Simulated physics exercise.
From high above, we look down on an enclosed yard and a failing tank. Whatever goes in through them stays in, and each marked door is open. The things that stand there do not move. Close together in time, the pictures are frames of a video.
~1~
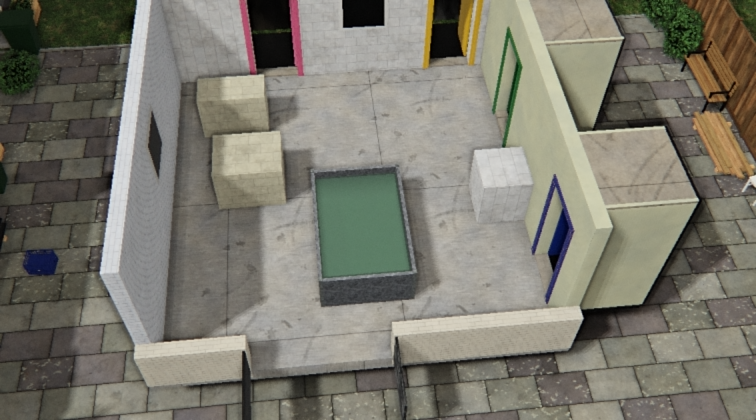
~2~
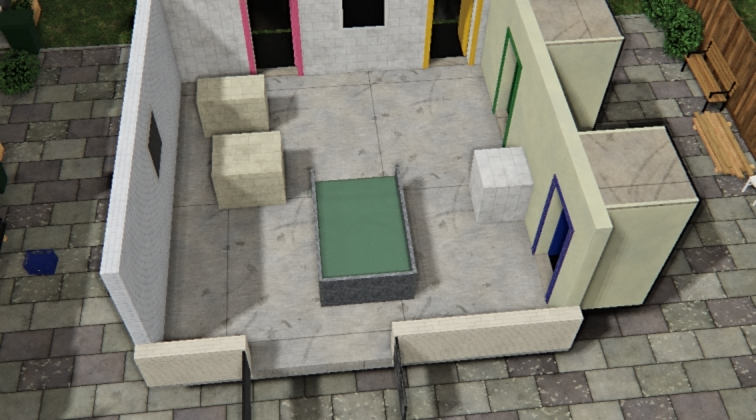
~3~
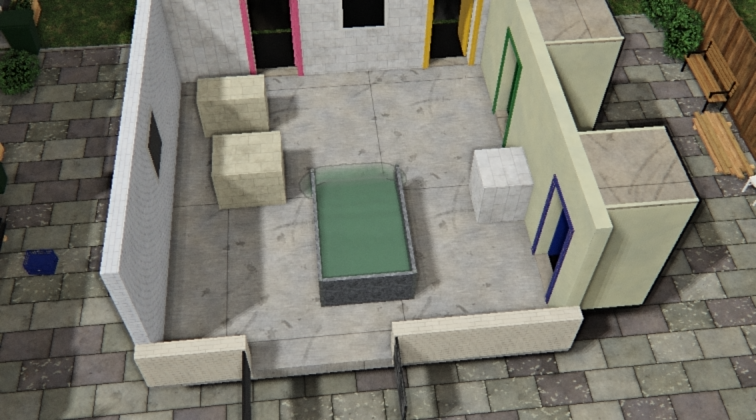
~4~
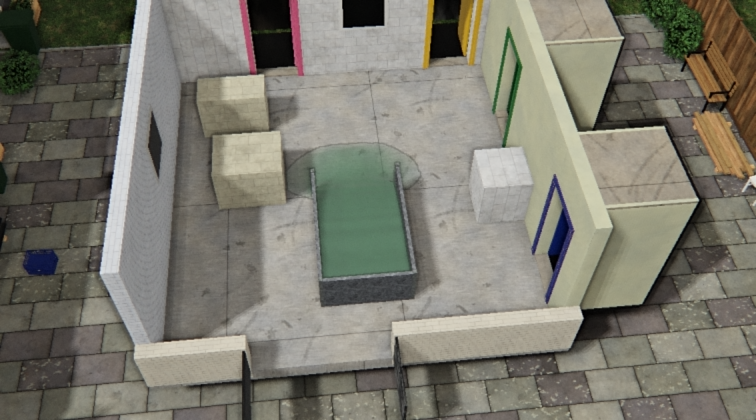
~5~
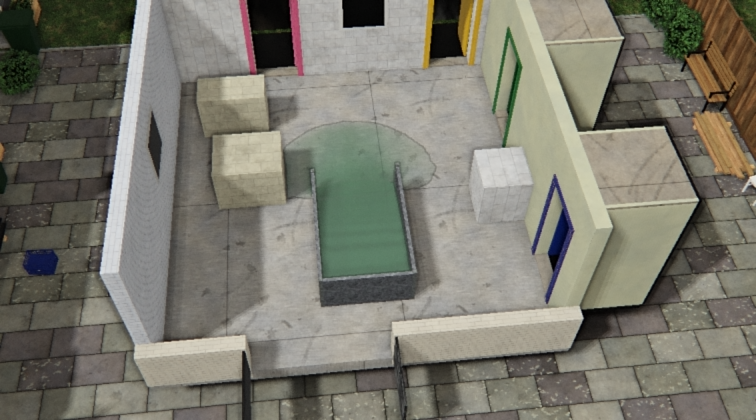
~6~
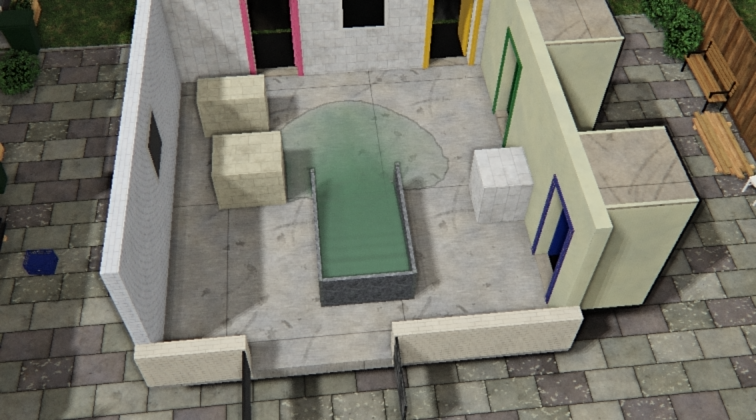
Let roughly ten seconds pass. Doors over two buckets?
In the end the green door sees no more than two buckets come in; the blue door sees no more than two buckets come in; the pink door sees more than two buckets come in; the yellow door sees more than two buckets come in.
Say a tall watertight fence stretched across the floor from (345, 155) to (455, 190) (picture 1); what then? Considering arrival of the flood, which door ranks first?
It turns out to be the door marked pink.
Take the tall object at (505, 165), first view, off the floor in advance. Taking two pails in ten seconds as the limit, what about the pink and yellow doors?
Log - pink door tops the line, yellow door tops the line.
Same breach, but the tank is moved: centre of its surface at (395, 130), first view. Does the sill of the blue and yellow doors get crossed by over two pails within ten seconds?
Lab note - blue door: Below the mark; yellow door: Above the mark.
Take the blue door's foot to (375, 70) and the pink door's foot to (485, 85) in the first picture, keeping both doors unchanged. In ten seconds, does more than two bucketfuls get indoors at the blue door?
Well, the way I see it, the blue door crosses the threshold.
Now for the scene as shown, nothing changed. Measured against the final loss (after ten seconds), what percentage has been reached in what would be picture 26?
Estimate: Some 55 %.
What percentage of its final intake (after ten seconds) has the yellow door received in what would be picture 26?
Share at that point: Roughly 35 %.
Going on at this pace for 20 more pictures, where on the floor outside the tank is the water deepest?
Check roughly (472, 71).
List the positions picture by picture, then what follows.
The first picture shows still water in the water tank at (361, 222).
In the second picture, water pours out on the water tank's far side and has run to (311, 195).
In the third picture, water pours out on the water tank's far side and has run to (306, 179).
In the fourth picture, the front is at (293, 168), out from the gap on the water tank's far side.
In the fifth picture, the front is at (321, 129), out from the gap on the water tank's far side.
In the sixth picture, water pours out on the water tank's far side and has run to (330, 105).
A moment on, water covers 35 % of the floor; the green door not reached, the blue door not reached, the pink door under two buckets in, the yellow door not reached.
Next, water covers 40 % of the floor; the green door wet at the sill, nothing in, the blue door not reached, the pink door far over two buckets in, the yellow door under two buckets in.
Then, water covers 45 % of the floor; the green door wet at the sill, nothing in, the blue door not reached, the pink door far over two buckets in, the yellow door far over two buckets in.
Later, water covers 65 % of the floor; the green door wet at the sill, nothing in, the blue door not reached, the pink door far over two buckets in, the yellow door far over two buckets in.
In the end, water covers 90 % of the floor; the green door wet at the sill, nothing in, the blue door wet at the sill, nothing in, the pink door far over two buckets in, the yellow door far over two buckets in.
